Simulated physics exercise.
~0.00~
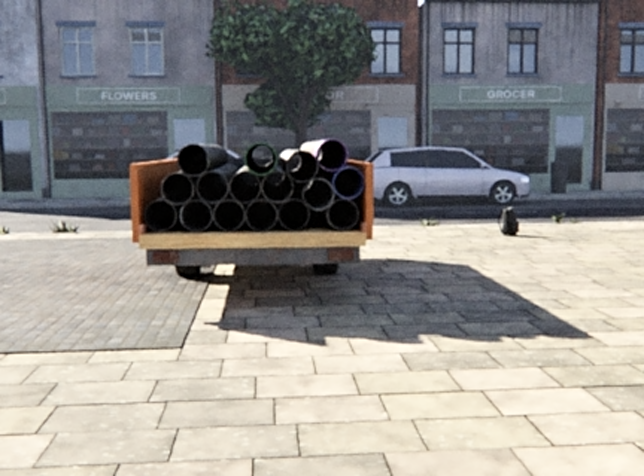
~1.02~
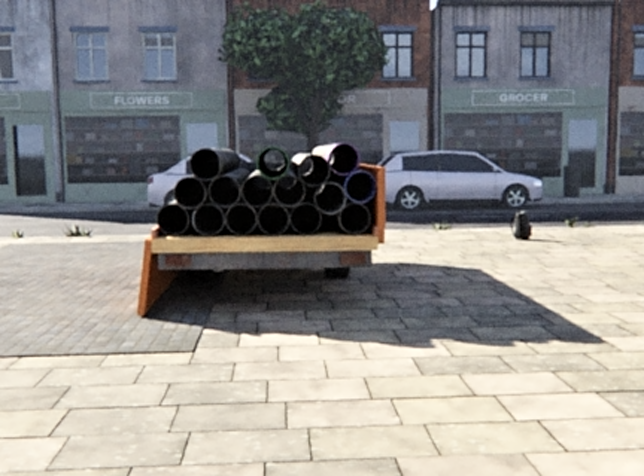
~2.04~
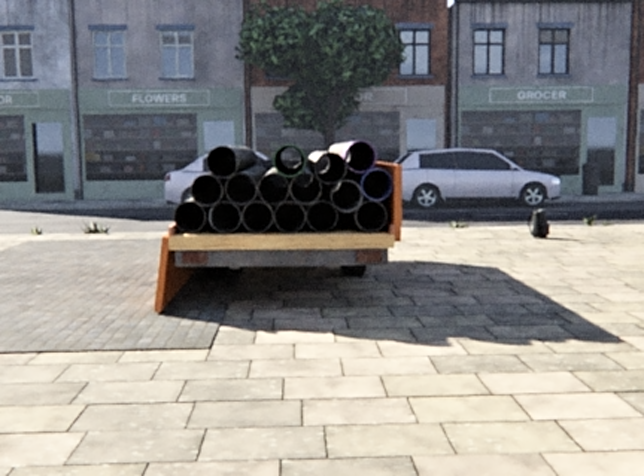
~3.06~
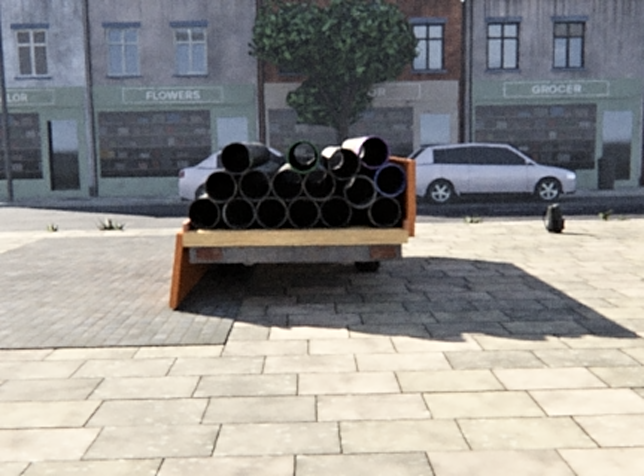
In the video, a low trailer stacked with dark hollow pipes stands parked on paving opposite a row of shops, seen from behind as the view pans slightly left. Its left side board swings down quickly and hangs below the deck, while the pipes remain piled in place.
